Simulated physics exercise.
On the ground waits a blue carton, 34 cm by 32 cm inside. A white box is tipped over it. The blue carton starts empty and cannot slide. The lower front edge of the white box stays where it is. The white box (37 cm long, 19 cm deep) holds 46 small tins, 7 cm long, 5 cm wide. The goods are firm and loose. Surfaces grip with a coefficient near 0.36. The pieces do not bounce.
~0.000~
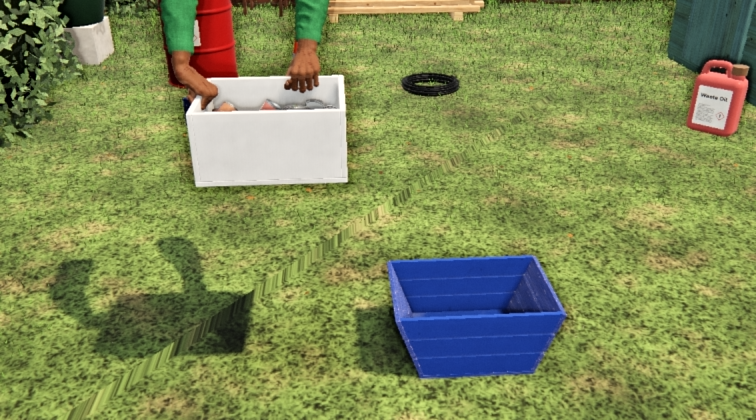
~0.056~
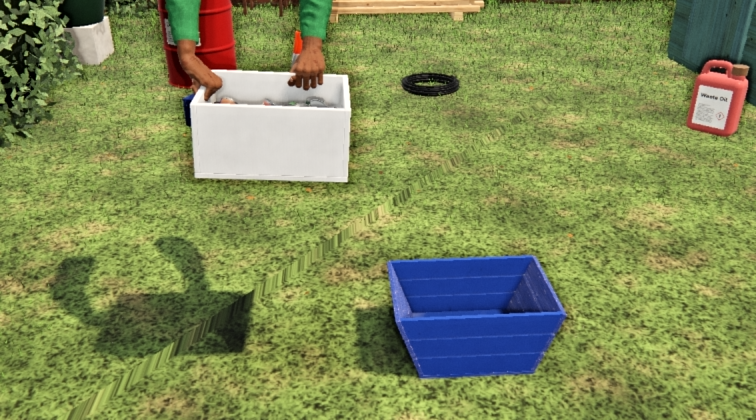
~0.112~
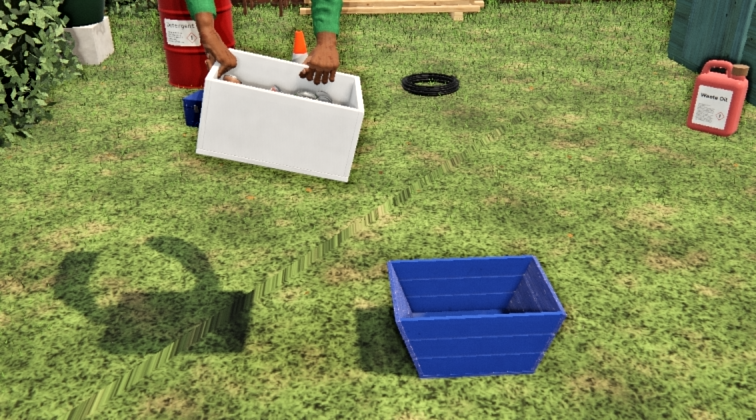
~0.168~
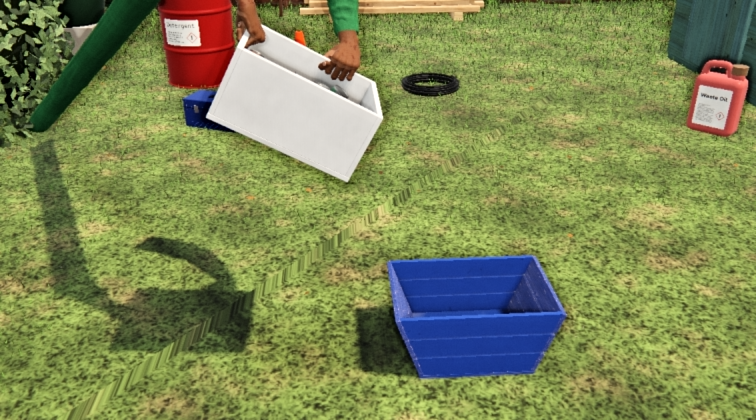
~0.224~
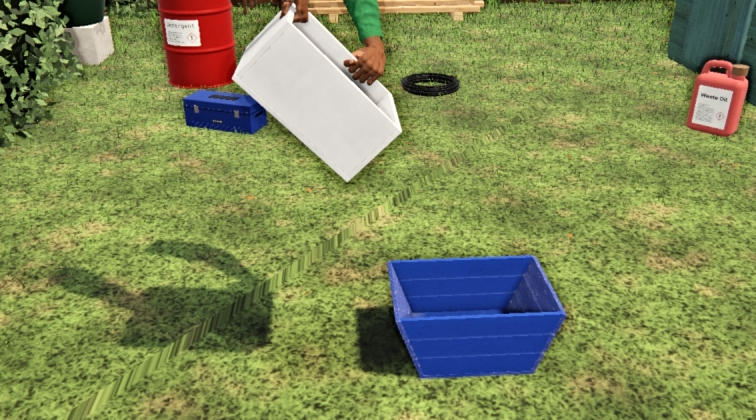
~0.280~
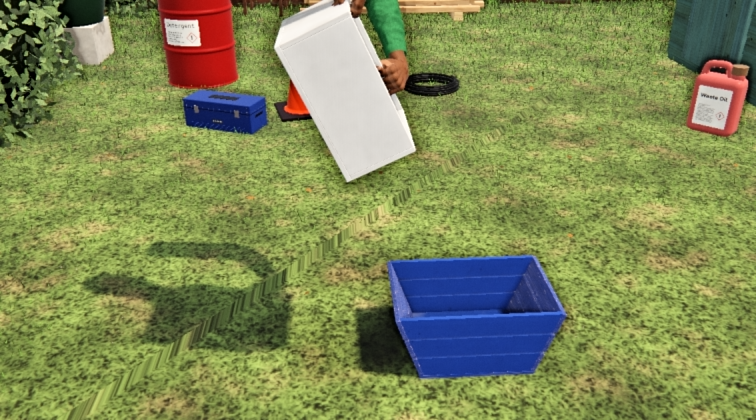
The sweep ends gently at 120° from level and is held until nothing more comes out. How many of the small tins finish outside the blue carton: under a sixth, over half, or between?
Between a sixth and a half of the small tins end outside the blue carton.
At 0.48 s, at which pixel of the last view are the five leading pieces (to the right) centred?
Around (494, 110).
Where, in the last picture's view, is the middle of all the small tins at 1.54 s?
Around (509, 335).
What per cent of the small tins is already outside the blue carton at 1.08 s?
About 35 per cent.
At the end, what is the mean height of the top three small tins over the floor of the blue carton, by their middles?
About 9 cm.
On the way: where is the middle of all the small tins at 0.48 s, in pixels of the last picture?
Around (438, 133).
After 0.48 s, tilt 117°; 29 still in the white box and 17 in the air.
After 0.73 s, tilt 120°; 2 still in the white box, 19 in the blue carton, 9 outside the blue carton and 16 in the air.
After 1.08 s, tilt 120°; 29 in the blue carton and 17 outside the blue carton.
Outcome (at 1.54 s), 30 in the blue carton and 16 outside the blue carton. Asked share, 16 of 46, 35 per cent.
